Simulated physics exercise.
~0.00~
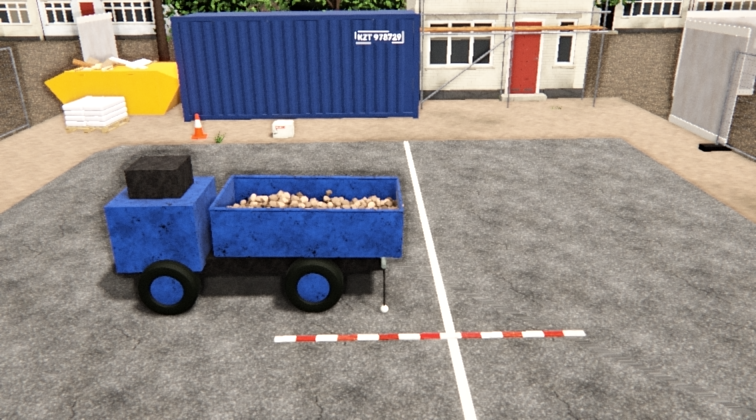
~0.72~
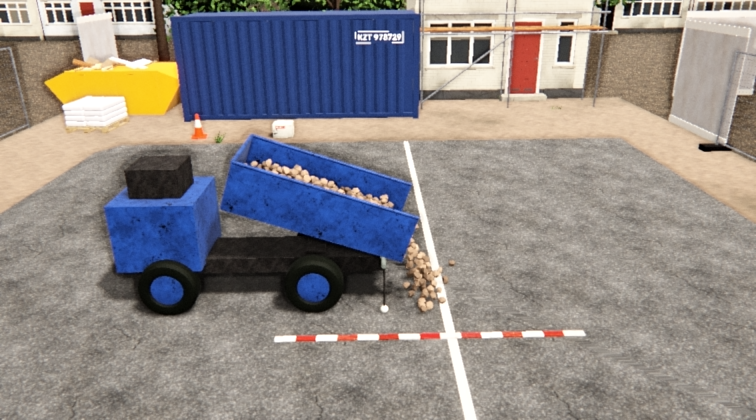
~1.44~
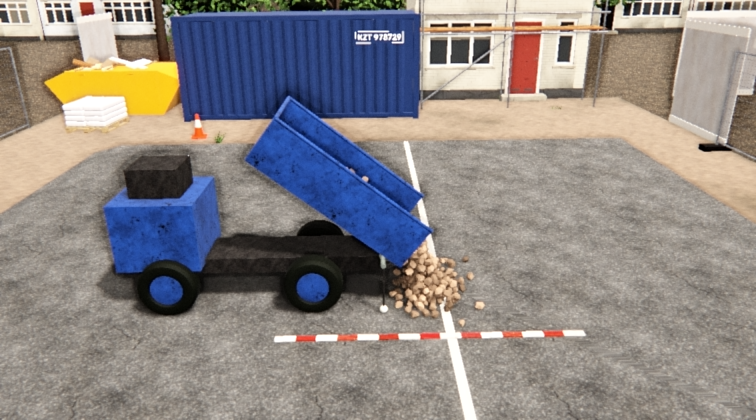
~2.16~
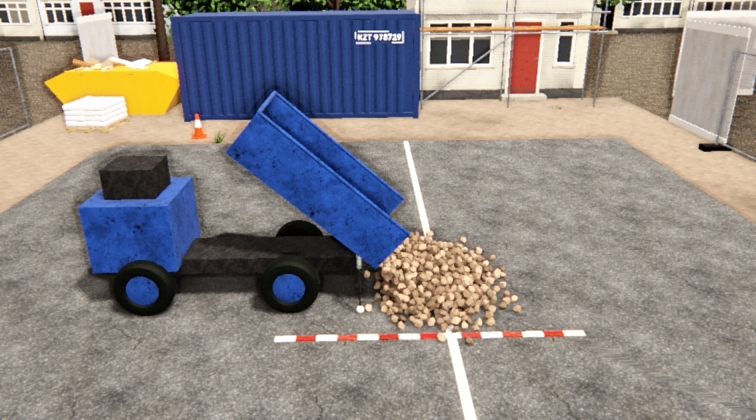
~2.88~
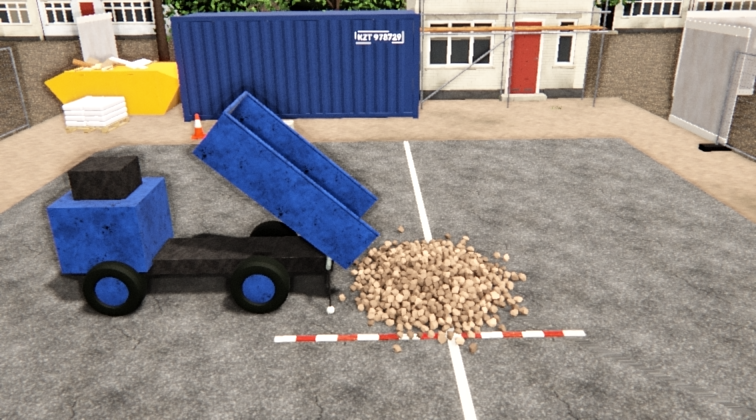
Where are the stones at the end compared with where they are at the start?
At the start the stones lie in the raised blue body of the truck. At the end they sit in a heap on the ground to the right of the truck, spread across the white line.
A blue truck tips its body, pours brown stones into a heap, and pulls left.
